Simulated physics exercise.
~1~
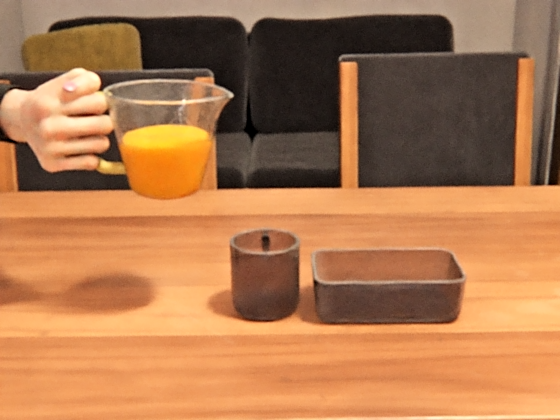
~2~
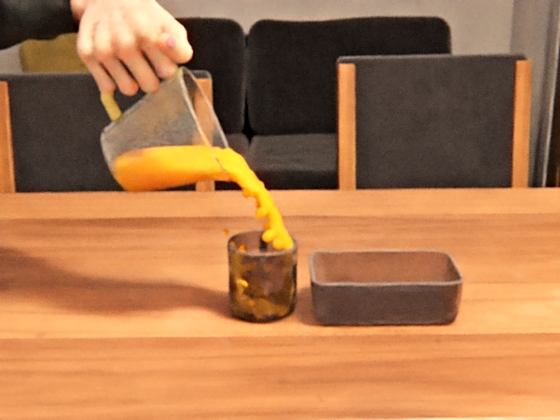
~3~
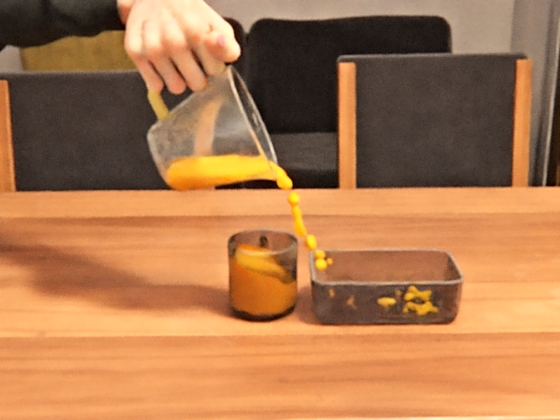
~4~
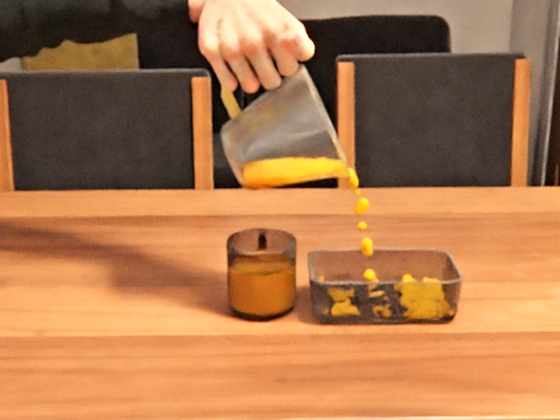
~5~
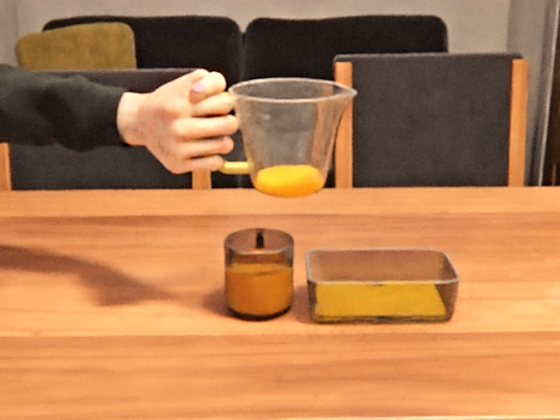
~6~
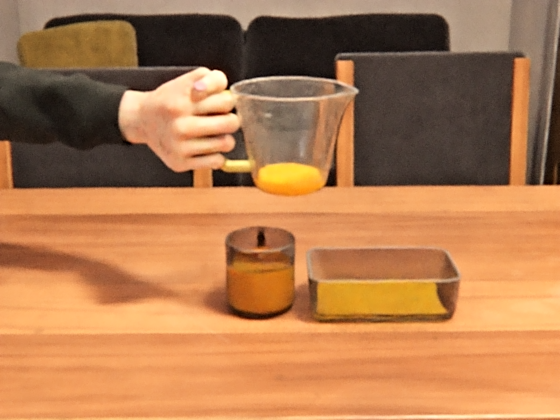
A clear flared jug of orange juice, held by a hand reaching in from the left, hovers above a wooden table seen from the front, with dark chairs and a sofa behind. Below it stand a small smoky-brown mug and, to its right, an oblong tub, both empty. The hand tips the jug and juice streams into the mug. Still pouring, it moves rightwards, and the stream crosses into the tub. Finally the jug comes back level with a little juice left, the mug and tub each partly filled.
